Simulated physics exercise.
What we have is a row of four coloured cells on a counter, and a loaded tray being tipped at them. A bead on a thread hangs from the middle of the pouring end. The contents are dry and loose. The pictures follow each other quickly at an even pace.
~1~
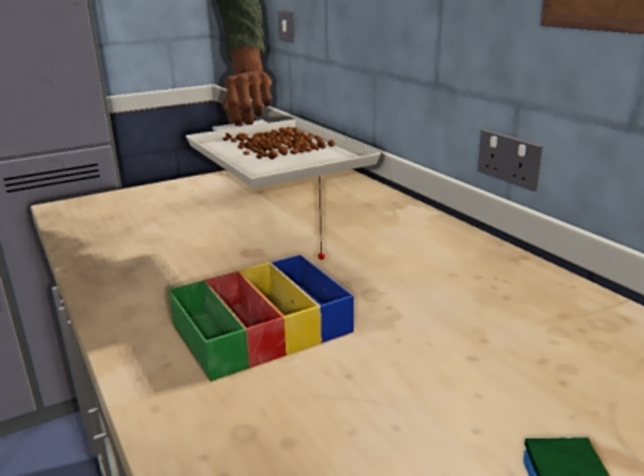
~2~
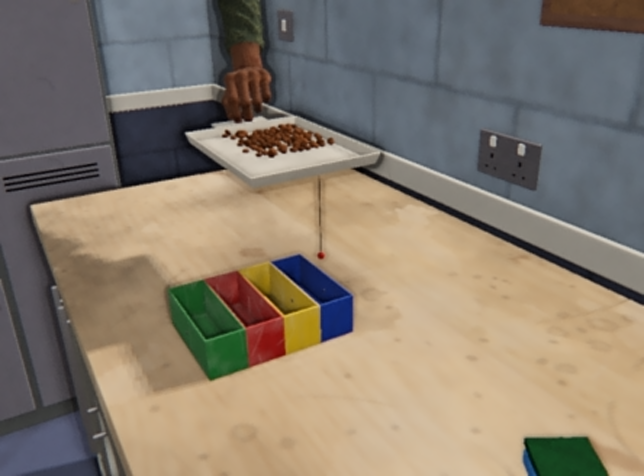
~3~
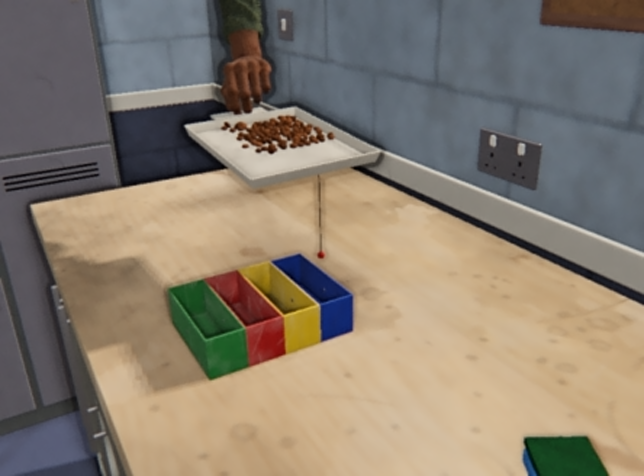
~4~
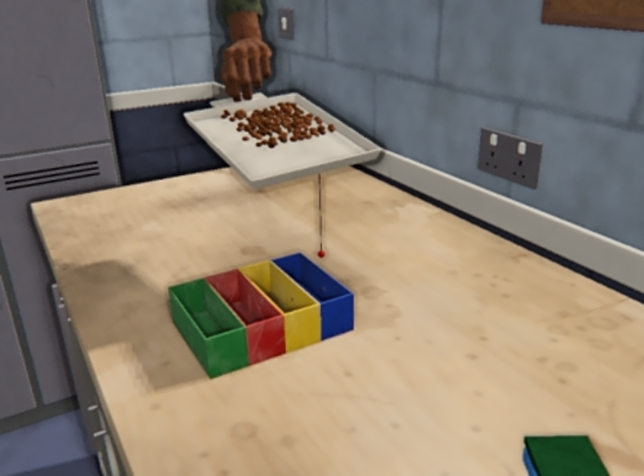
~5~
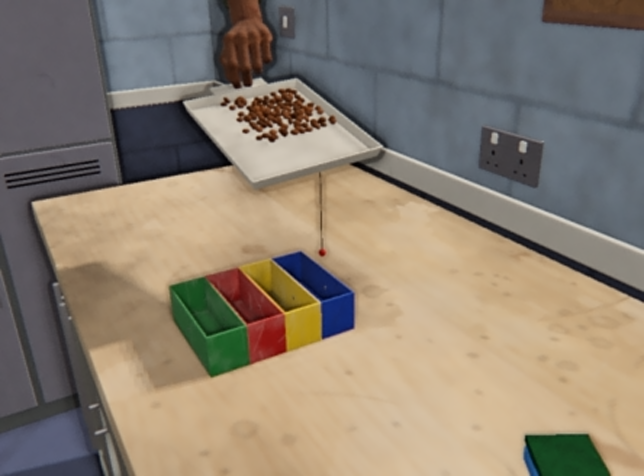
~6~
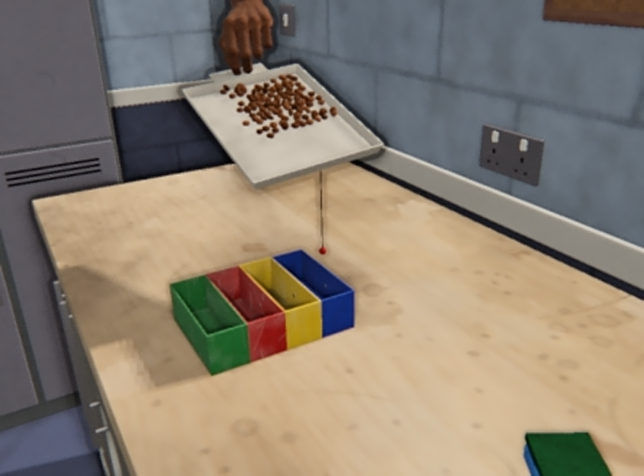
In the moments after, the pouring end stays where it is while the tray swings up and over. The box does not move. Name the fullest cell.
The yellow cell gets the most.
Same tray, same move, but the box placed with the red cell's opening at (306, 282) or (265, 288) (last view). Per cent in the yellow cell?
Roughly 20 per cent, and 30 per cent.
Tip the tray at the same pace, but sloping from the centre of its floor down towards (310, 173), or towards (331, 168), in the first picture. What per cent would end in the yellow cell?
Near 10 % and 0 %.
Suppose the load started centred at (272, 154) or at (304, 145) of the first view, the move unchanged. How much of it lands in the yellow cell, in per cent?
About 50 and 40 per cent.
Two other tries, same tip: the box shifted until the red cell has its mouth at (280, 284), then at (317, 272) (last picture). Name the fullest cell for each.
One: The red cell. Two: The green cell.
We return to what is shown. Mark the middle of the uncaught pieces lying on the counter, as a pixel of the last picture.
At about (381, 329).
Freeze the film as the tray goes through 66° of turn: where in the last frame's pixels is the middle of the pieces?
Close to (290, 184).
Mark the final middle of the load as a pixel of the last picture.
Close to (292, 321).
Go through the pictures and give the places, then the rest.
In the first frame, corners of the pouring end (253, 176) and (376, 153), level; middle of the load (283, 141), bits of dog kibble; bead on its thread (321, 256); green cell (228, 351); red cell (266, 339); yellow cell (303, 327); blue cell (337, 316).
In the second frame, corners of the pouring end (253, 176) and (376, 152), level; middle of the load (283, 138).
In the third frame, corners of the pouring end (253, 177) and (376, 151), tipped barely, lowest at the left corner; middle of the load (282, 132).
In the fourth frame, corners of the pouring end (254, 178) and (377, 148), tipped a little, lowest at the left corner; middle of the load (283, 122).
In the fifth frame, corners of the pouring end (255, 179) and (378, 146), tipped a little, lowest at the left corner; middle of the load (283, 112).
In the sixth frame, corners of the pouring end (255, 180) and (379, 143), tipped clearly, lowest at the left corner; middle of the load (284, 102); green cell (229, 346); red cell (267, 333); yellow cell (304, 322); blue cell (338, 311).
Just after the last frame, tray tipped steeply; roughly two thirds on the tray; just a few in the yellow cell; roughly a third falling or outside the box.
A moment on, tray tipped past a quarter turn; about a tenth on the tray; roughly a third in the yellow cell; roughly a quarter in the red cell; roughly a quarter in the blue cell; just a few in the green cell; roughly a quarter falling or outside the box.
Further on, tray tipped past a quarter turn; roughly half in the yellow cell; roughly a quarter in the blue cell; roughly a quarter in the red cell; just a few in the green cell; roughly a quarter falling or outside the box.
When it is over, tray tipped past a quarter turn; roughly half in the yellow cell; roughly a quarter in the blue cell; roughly a quarter in the red cell; just a few in the green cell; roughly a quarter outside the box.
